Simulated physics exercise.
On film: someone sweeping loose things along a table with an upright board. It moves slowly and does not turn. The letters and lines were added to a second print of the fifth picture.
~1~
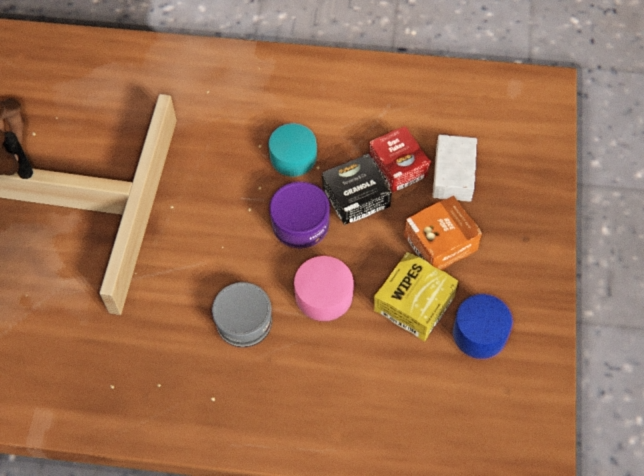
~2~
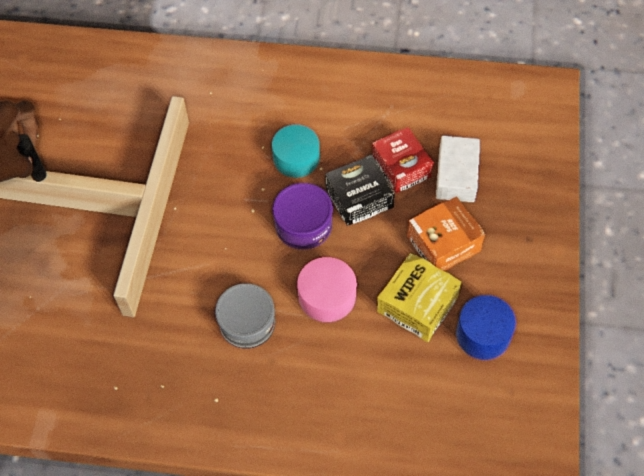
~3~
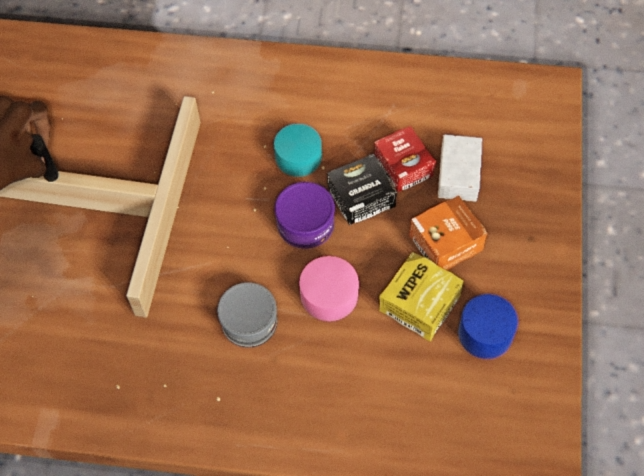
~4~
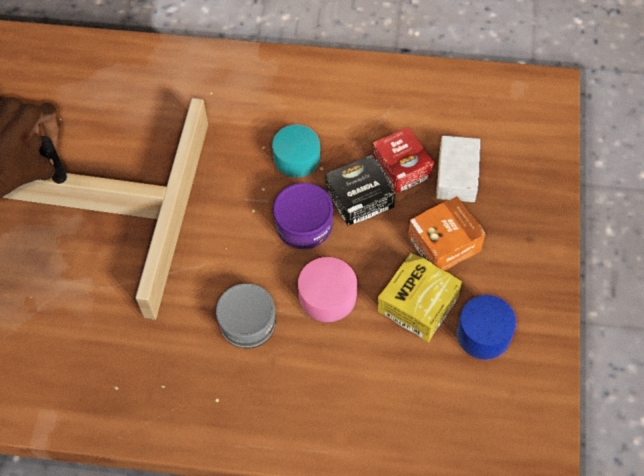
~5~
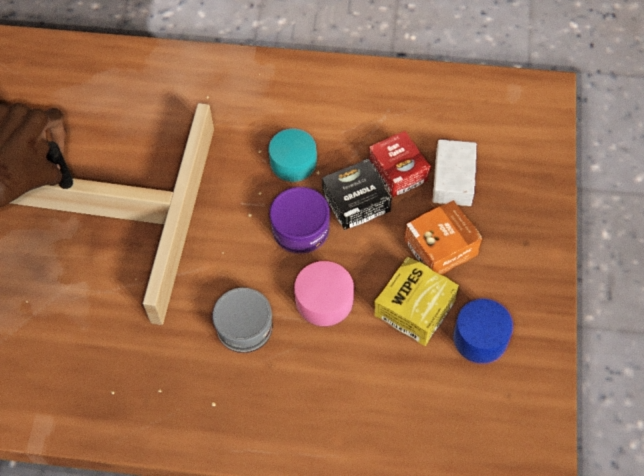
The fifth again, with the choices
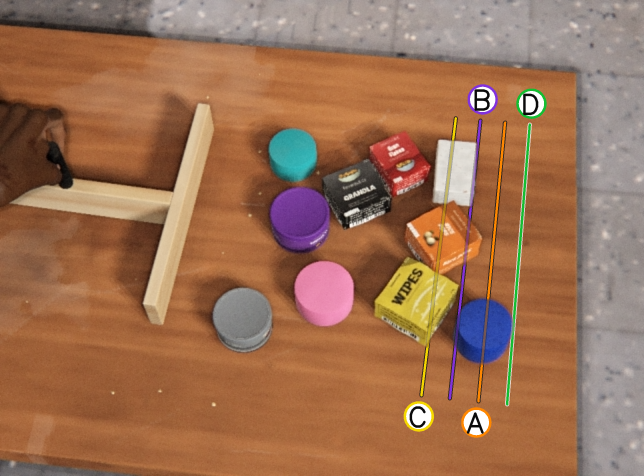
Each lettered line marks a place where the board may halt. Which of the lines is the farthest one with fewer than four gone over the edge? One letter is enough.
No farther than A.
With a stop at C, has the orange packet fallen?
No.
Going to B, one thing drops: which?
It is the blue pot.
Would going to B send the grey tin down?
By then, no.
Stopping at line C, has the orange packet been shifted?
Yes.
On the marked copy, A at (493, 251); B at (466, 249); C at (440, 246); D at (519, 254).
With A. Early on, board (291, 209); grey tin (307, 333); turquoise tin (336, 160).
Further on, board (405, 220); blue pot (541, 351); white block (510, 175).
At the end, board (492, 228); blue pot over the edge; orange packet over the edge; two fallen.
As for the rest, B is within the limit but short; C is within the limit but short; D drops four.
